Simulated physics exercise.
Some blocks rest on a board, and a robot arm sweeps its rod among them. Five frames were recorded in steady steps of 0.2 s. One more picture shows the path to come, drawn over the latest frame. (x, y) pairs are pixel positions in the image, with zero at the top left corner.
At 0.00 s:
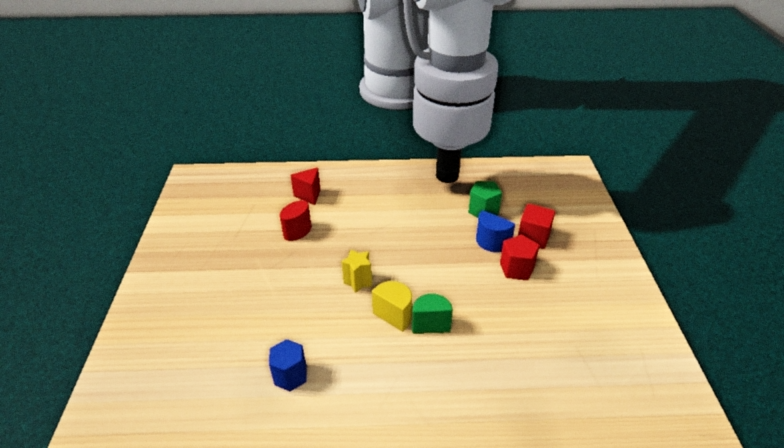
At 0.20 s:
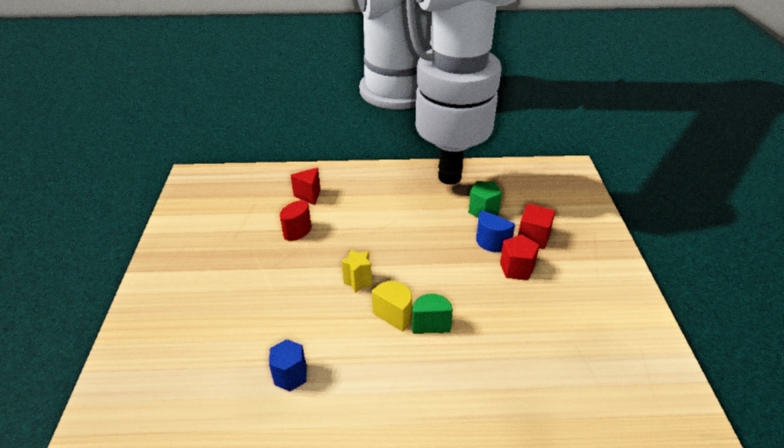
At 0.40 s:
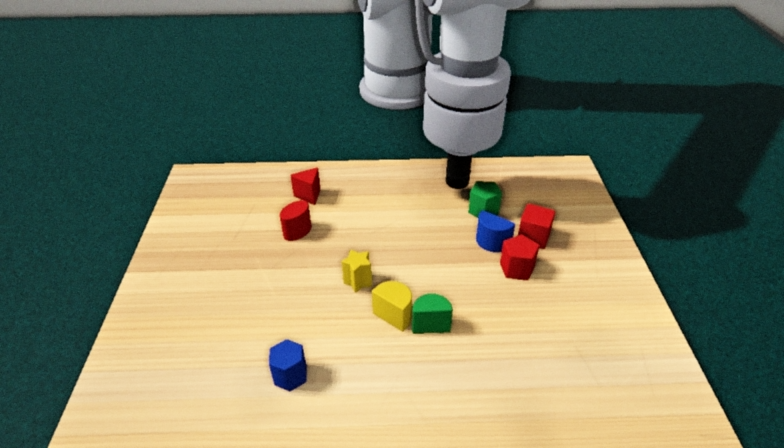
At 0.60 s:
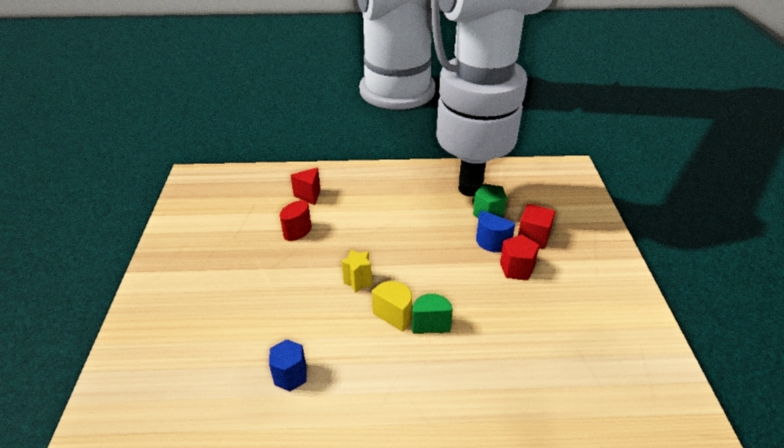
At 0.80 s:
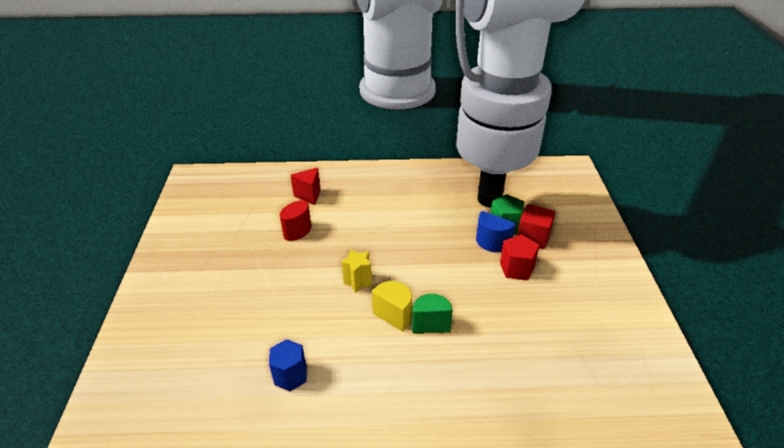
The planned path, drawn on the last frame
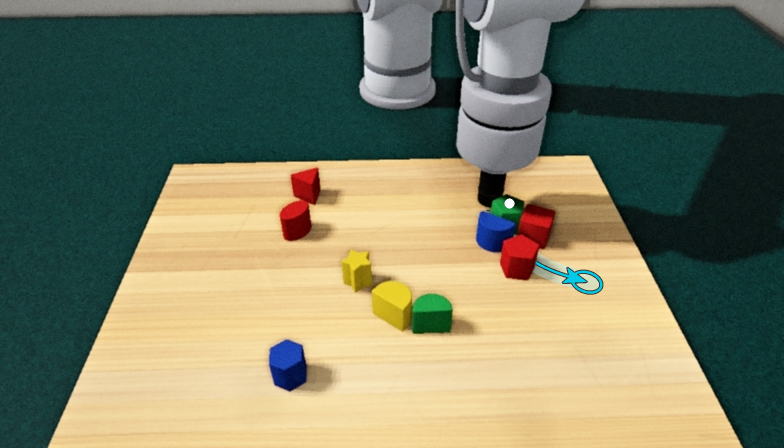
On a pale wooden board scattered with red, blue, green and yellow blocks, a robot arm holds its black rod near the far edge. The rod drifts slightly right, then reaches the green block at the back and pushes it right and nearer, in beside the blue half-round and a red block.
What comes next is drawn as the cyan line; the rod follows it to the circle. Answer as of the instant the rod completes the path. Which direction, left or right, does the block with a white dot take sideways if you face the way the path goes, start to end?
Gets pushed left.
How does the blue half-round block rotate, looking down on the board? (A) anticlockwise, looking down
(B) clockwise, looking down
That would be B.
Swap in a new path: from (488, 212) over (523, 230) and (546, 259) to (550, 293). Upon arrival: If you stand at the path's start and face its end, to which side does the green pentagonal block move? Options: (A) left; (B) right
Answer: A.
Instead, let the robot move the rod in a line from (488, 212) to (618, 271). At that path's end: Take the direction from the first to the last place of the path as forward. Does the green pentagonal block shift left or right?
Shifts right.
Drawn move, from (488, 212) over (509, 238) and (540, 265) to (587, 282); the dot is on the green pentagonal block.
What follows on the original path. One third of the way, rod at (512, 227); blue half-round block at (495, 224), turned 20° clockwise; green pentagonal block at (538, 229), turned 20° anticlockwise; red square at (567, 225), turned 30° anticlockwise.
Two thirds of the way, rod at (543, 254); blue half-round block at (495, 225), turned 30° clockwise; green pentagonal block at (576, 252), turned 40° anticlockwise; red pentagonal block at (528, 258), turned 55° clockwise; red square at (579, 227), turned 60° anticlockwise.
At the end, rod at (591, 271); blue half-round block at (495, 225), turned 30° clockwise; green pentagonal block at (626, 270), turned 25° anticlockwise; red pentagonal block at (528, 258), turned 55° clockwise; red square at (579, 227), turned 60° anticlockwise.
